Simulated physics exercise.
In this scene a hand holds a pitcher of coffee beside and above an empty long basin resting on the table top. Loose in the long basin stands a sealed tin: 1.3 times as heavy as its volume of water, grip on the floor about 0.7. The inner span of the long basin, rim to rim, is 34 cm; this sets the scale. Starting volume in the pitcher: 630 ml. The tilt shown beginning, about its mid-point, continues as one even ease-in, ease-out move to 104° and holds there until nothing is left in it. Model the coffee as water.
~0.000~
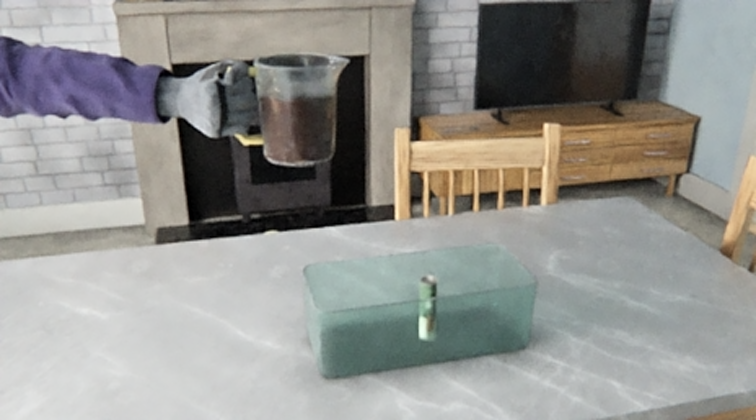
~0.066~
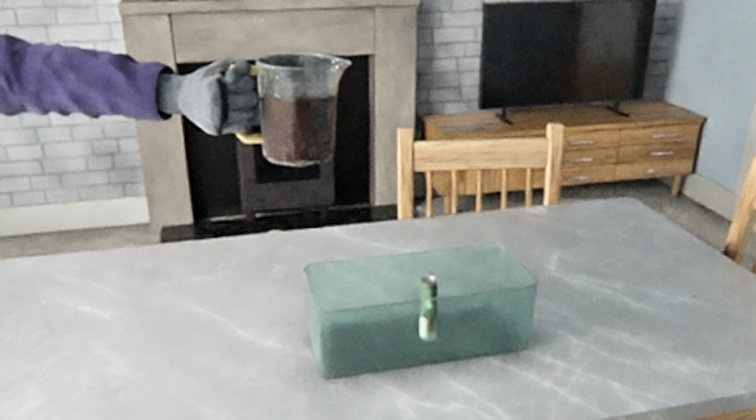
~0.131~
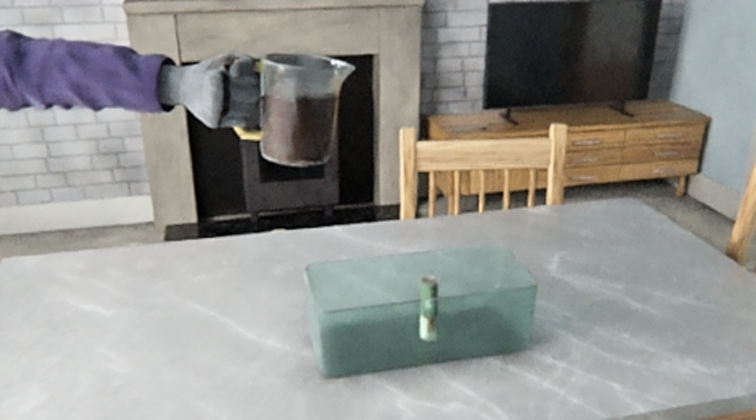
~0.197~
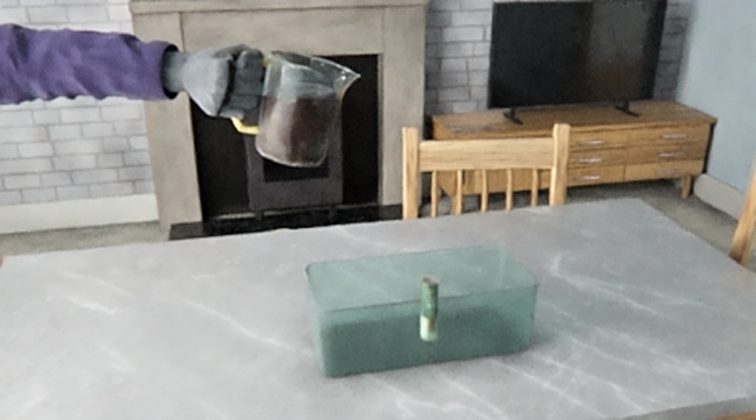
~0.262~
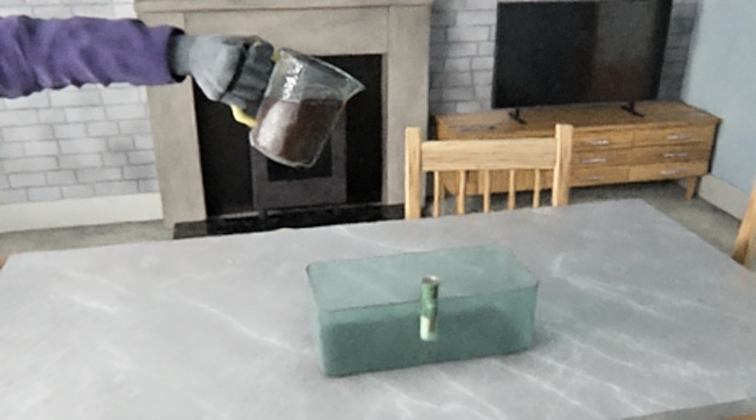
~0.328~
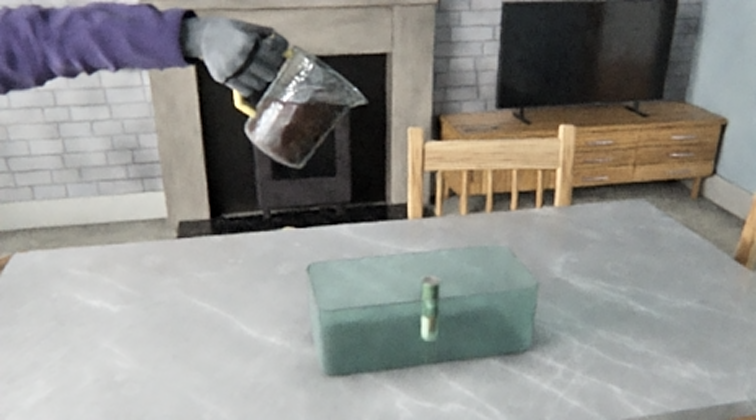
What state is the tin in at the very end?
The tin is on its side.
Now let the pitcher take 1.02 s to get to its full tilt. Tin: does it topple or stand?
In that case the tin overturns.
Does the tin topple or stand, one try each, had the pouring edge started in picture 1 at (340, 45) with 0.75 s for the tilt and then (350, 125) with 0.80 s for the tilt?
First it tips over; then it stays on its base.
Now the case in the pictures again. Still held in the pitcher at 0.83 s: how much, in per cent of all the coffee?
Around 20 in a hundred is still there.
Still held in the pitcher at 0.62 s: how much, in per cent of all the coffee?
Portion remaining: Approx. 68 per cent.
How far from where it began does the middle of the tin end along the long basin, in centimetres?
Net tin displacement: Roughly 9.5 cm.
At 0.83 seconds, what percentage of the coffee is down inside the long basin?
Around 42 in a hundred.
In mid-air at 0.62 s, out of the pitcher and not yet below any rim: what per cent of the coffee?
Close to 30 in a hundred.
By 0.62 s the tilt is 92° and 67 per cent is still to pour; the tin stands where it began.
By 0.83 s the tilt is 104° and 19 per cent is still to pour; the tin leans 15°.
By 1.06 s the tilt is 104° and 3 per cent is still to pour; the tin lies on its side.
By 1.30 s the tilt is 104° and 0 per cent is still to pour; the tin lies on its side.
At rest the tin lies on its side.
